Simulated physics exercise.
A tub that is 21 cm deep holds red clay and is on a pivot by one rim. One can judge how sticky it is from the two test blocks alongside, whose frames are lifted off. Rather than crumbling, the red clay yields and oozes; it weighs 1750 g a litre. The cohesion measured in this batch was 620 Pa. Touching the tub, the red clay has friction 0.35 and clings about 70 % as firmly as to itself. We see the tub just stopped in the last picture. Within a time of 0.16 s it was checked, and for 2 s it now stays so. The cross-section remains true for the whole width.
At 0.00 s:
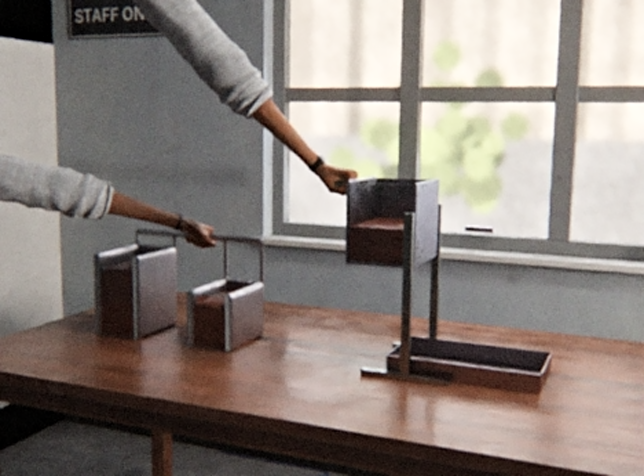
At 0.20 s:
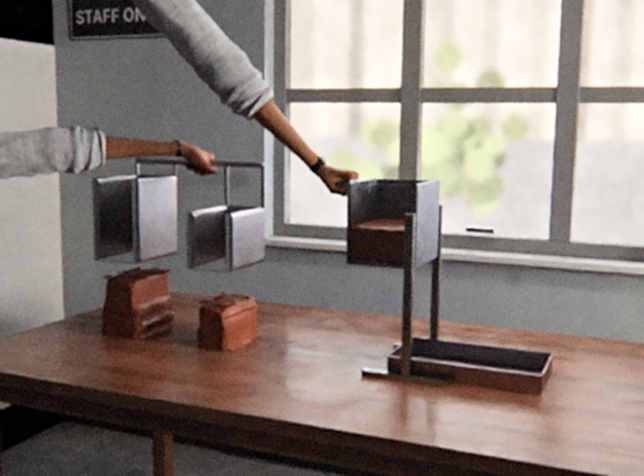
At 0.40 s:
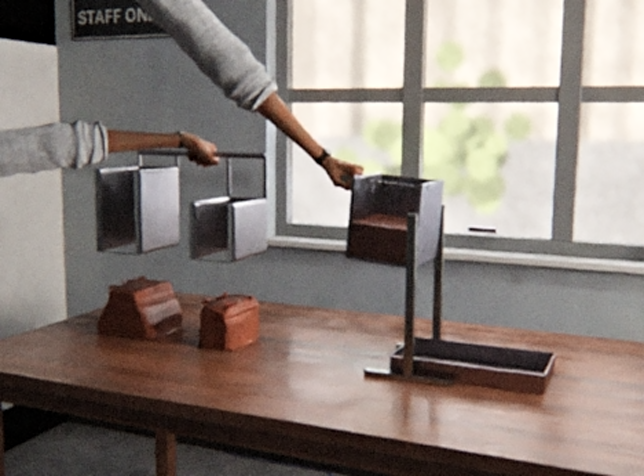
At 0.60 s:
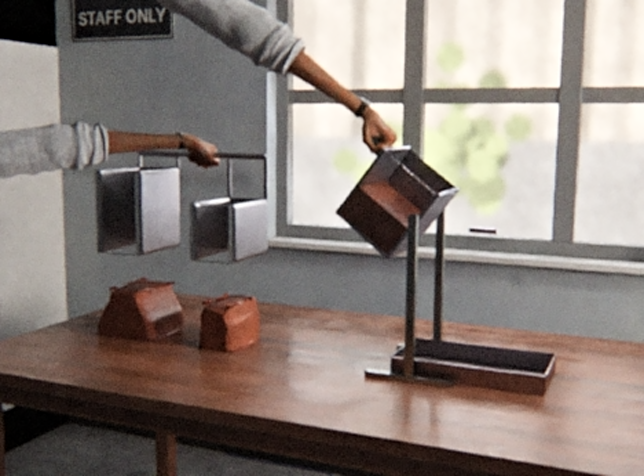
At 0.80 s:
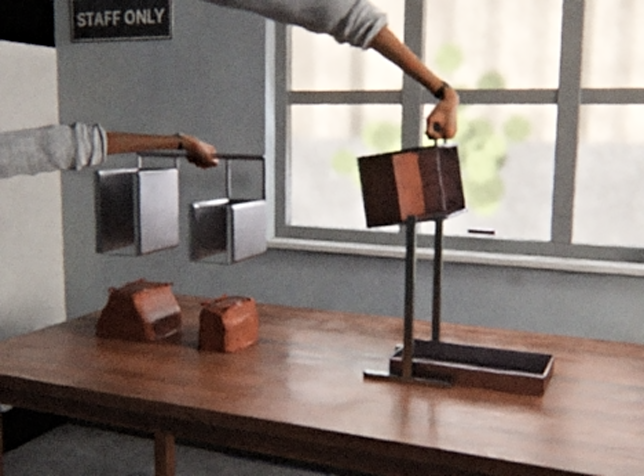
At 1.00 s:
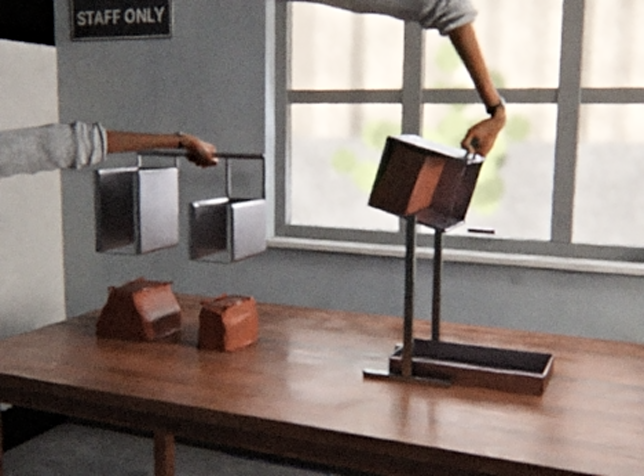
We see one hand lift two metal casings off red clay blocks, the larger left block slumping while the smaller keeps its shape; then another hand swings a tub of red clay rightward past its side above a tray.
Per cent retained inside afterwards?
Retained: About 54 %.
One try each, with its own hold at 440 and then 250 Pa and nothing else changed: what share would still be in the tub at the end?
Going in order, it's 65 % and then 50 %.
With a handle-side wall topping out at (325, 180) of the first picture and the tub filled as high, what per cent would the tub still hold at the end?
That would leave about 40 % in the tub.
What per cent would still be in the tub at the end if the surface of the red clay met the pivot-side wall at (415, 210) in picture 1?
40 %.
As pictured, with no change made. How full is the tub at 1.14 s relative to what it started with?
Roughly 100 per cent.
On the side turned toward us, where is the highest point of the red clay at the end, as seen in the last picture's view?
I'd point to somewhere around (400, 183).
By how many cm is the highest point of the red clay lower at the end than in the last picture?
About 10 cm.
After 1.14 s, the tub is at 106 degrees and holds 100 %.
After 1.31 s, the tub is at 106 degrees and holds 71 %.
After 1.48 s, the tub is at 106 degrees and holds 54 %.
After 1.65 s, the tub is at 106 degrees and holds 54 %.
After 3.00 s, at the end, the tub is at 106 degrees and holds 54 %.
